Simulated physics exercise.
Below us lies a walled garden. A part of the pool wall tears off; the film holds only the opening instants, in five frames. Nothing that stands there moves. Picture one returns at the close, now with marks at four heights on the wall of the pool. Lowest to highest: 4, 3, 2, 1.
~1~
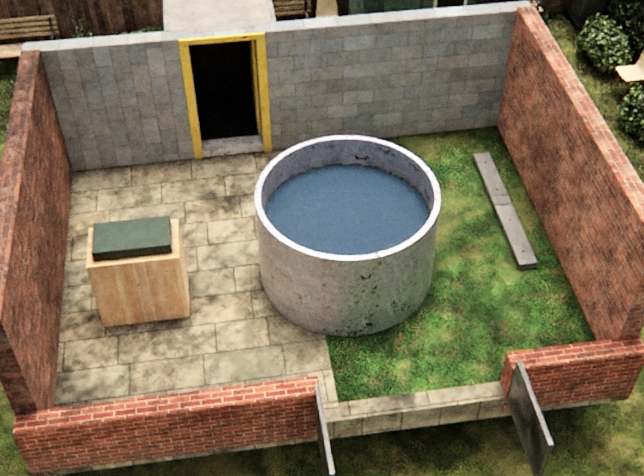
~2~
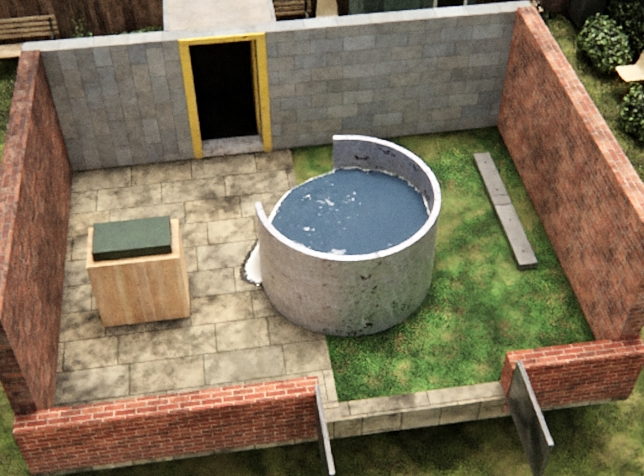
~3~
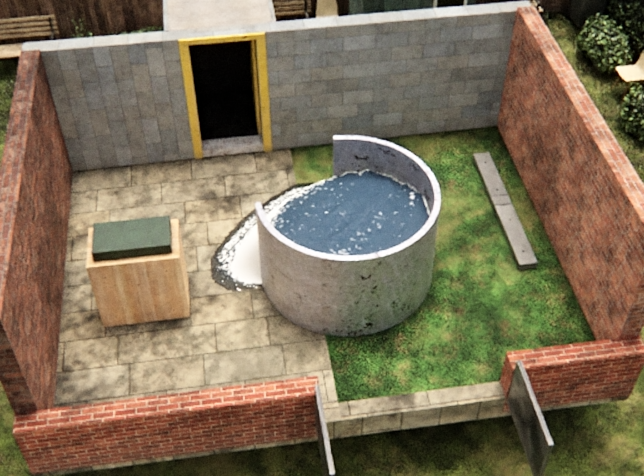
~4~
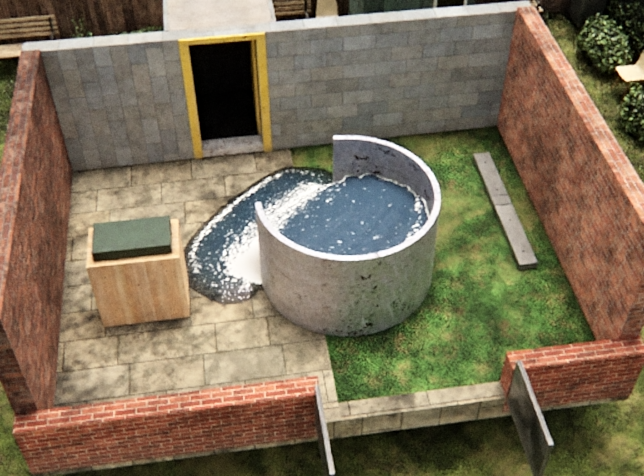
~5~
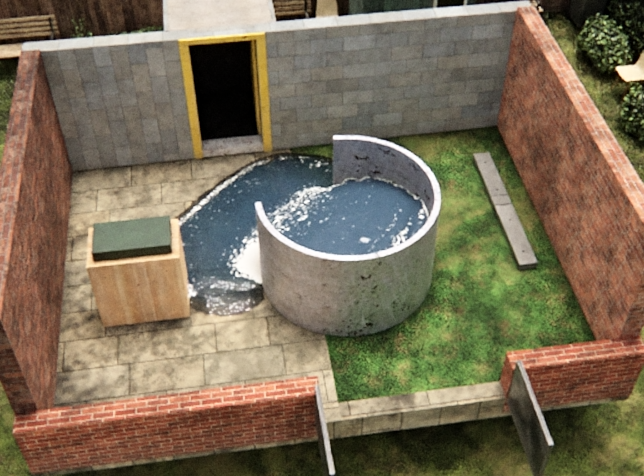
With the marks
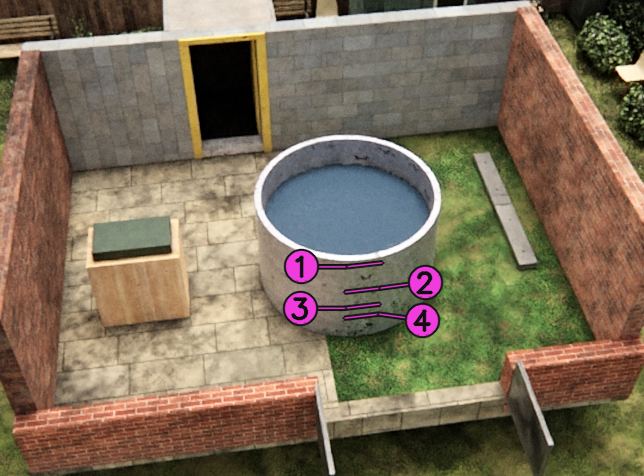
Water pours through a gap in the round pool's wall and spreads left across the paving.
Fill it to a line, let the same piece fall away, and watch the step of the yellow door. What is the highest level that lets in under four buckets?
It is 4.
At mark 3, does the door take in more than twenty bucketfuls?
No, it does not.
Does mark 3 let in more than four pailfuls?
Yes, it does.
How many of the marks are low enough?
One.
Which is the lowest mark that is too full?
Mark 3.
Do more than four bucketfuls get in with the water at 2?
Yes, that goes wrong.
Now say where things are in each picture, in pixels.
Water in the pool at rest, its middle at (347, 218); foot of the yellow doorway at (234, 154); open gate at (413, 361).
Water covers 2 % of the ground and shows as far out as (258, 264).
Water covers 6 % of the ground and shows as far out as (240, 274).
Water covers 11 % of the ground and shows as far out as (218, 295).
Water covers 18 % of the ground and shows as far out as (193, 292).
On the marked copy, 1 at (363, 264); 2 at (362, 290); 3 at (362, 306); 4 at (361, 316); from the bottom up 4, 3, 2, 1.
Choosing 1, dozens of bucketfuls pour in.
Choosing 2, dozens of bucketfuls pour in.
Choosing 3, about 9 bucketfuls get in.
Choosing 4, a bucket or two gets in.
